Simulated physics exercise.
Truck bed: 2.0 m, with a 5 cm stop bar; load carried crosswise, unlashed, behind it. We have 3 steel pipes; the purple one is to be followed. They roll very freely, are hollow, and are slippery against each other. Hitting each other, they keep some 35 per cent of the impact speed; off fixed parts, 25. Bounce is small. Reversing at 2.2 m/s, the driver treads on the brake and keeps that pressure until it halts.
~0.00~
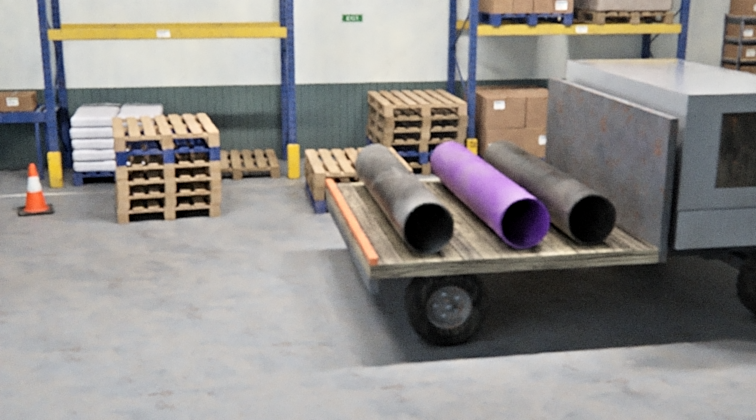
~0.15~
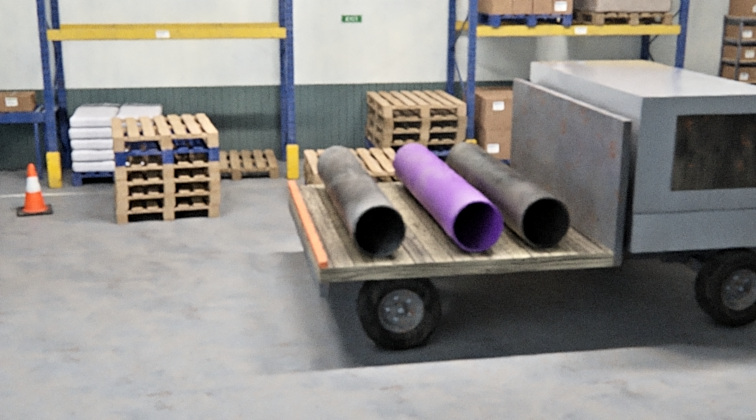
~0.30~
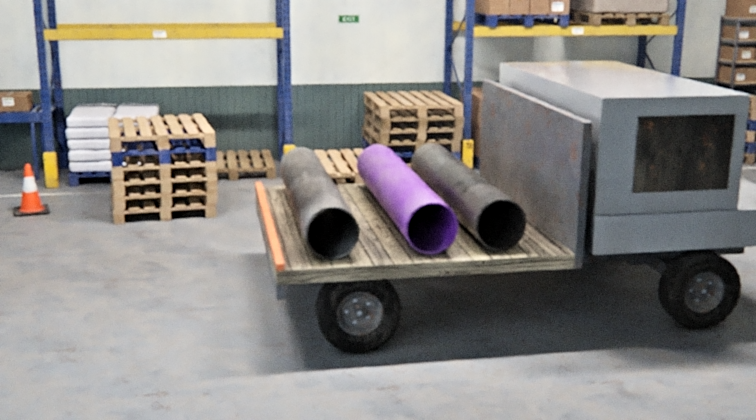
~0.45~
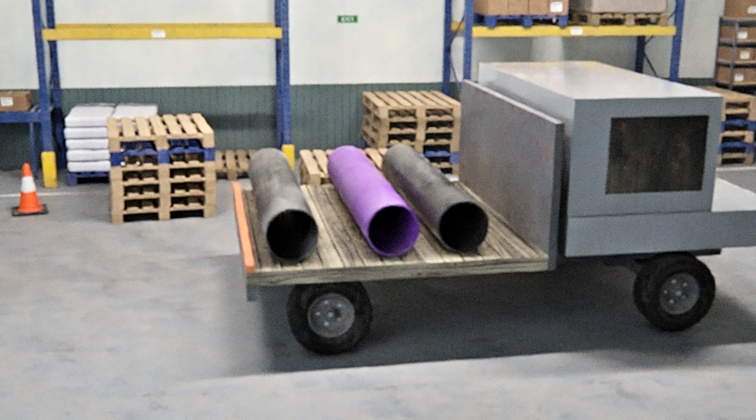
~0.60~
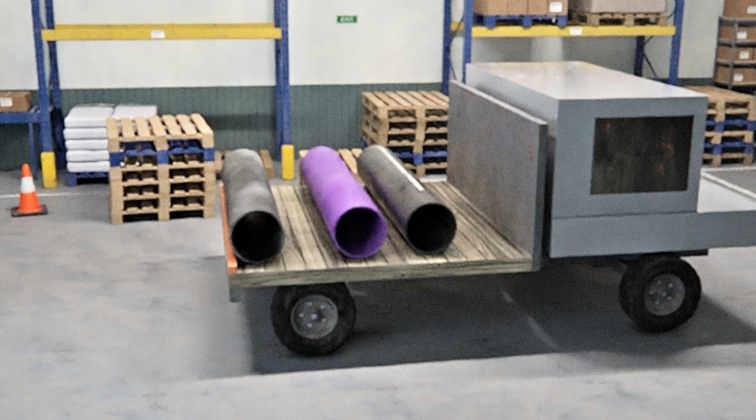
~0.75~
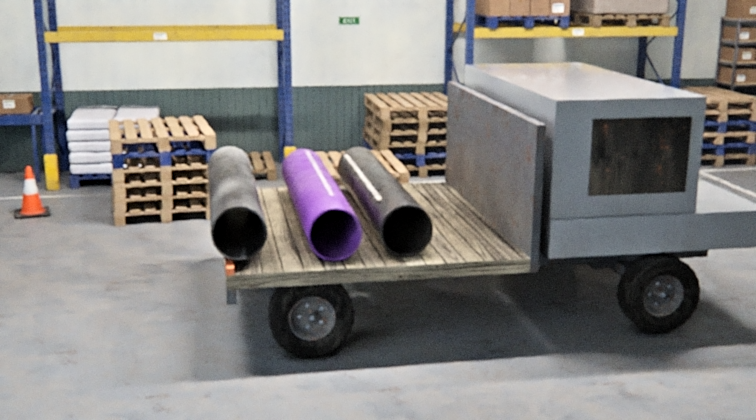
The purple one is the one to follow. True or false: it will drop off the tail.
True.
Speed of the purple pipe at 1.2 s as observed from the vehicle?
Estimate: Some 1.0 m/s.
Then, 1.2 s in, purple is on the bed, 20 cm from the bar, rolling towards it; 1 of 3 is off.
Then, 1.7 s in, purple is going over the tail; 2 of 3 are off.
In the end (6.4 s), purple is off the end; 2 of 3 are off.
